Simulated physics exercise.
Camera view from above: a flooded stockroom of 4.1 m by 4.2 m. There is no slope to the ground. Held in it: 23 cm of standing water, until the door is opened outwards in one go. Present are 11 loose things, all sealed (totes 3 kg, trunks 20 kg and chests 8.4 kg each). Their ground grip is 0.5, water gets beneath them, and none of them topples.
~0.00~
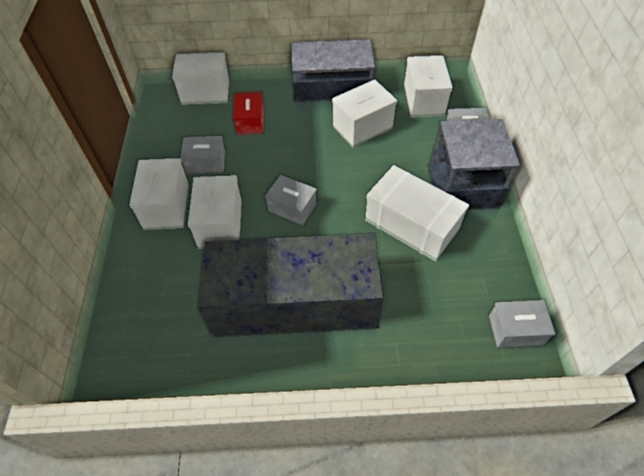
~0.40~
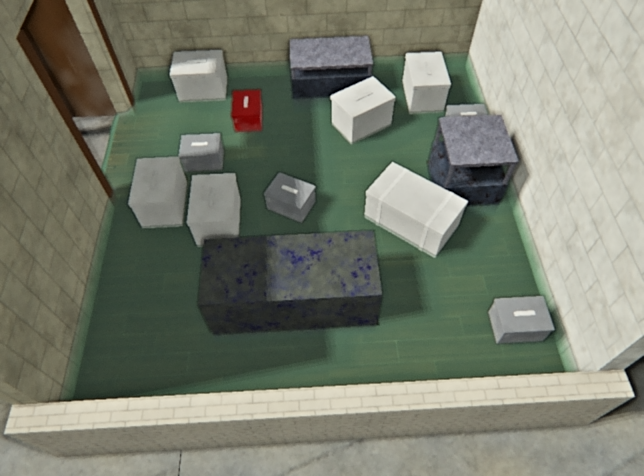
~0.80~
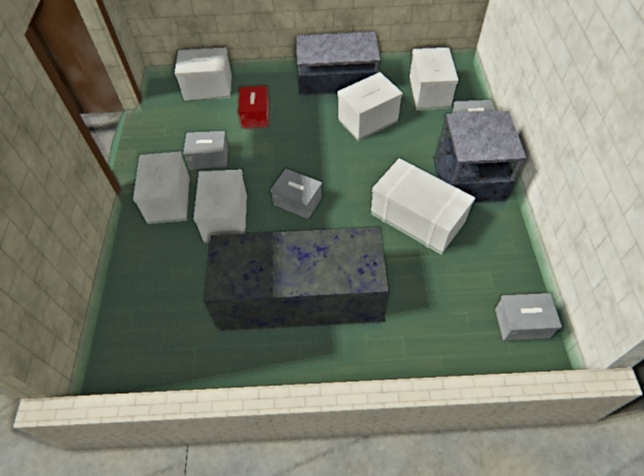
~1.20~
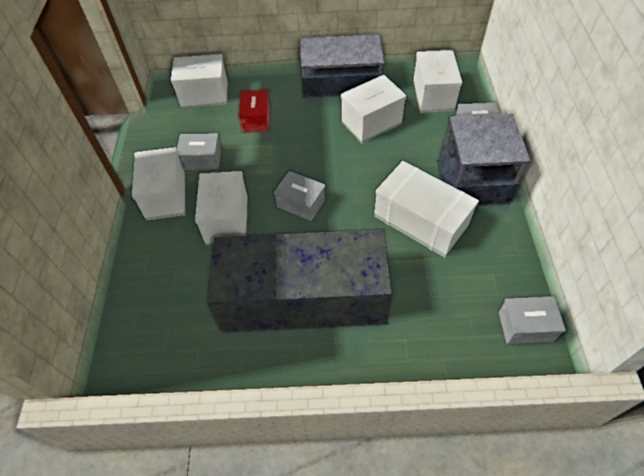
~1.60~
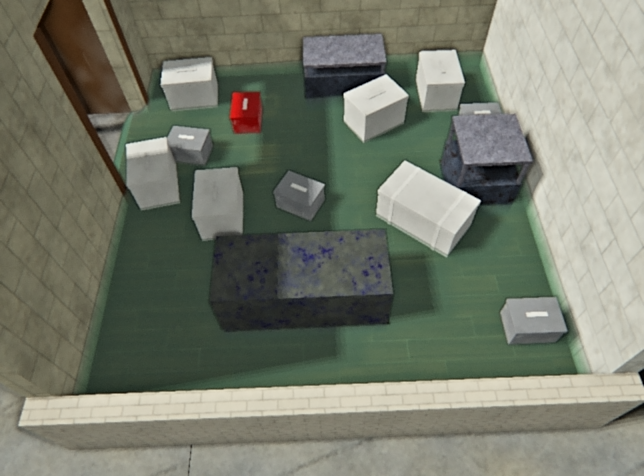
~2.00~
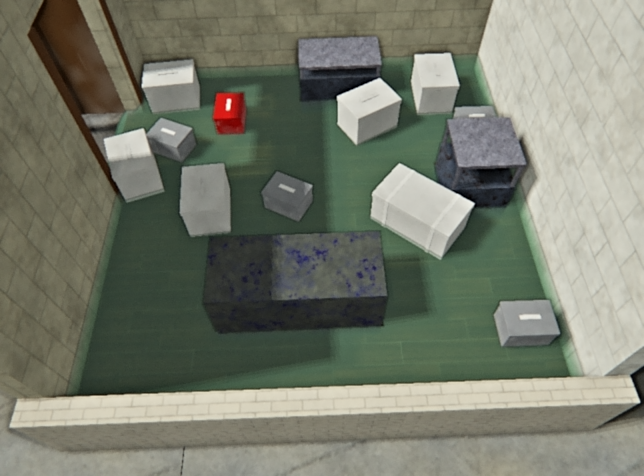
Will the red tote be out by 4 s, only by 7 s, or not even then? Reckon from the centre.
Watch it go somewhere in the gap.
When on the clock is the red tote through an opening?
Around 5.0 s.
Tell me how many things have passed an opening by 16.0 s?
I count 7.
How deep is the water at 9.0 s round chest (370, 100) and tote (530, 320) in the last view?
Close to 14 and 17 centimetres.
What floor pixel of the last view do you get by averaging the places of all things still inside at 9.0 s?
That lands at roughly (366, 176).
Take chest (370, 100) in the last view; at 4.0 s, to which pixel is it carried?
Around (315, 96).
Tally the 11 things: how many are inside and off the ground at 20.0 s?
At that instant the tally stands at 3.
After 4.0 s the red tote is near (167, 96), 1.0 m from its start, afloat; 3 of 11 are out; 8 afloat.
After 9.0 s the red tote has gone out (at 4.9 s); 6 of 11 are out; 5 afloat.
After 16.0 s the red tote has gone out (at 4.9 s); 7 of 11 are out; 4 afloat.
After 20.0 s the red tote has gone out (at 4.9 s); 8 of 11 are out; 3 afloat.
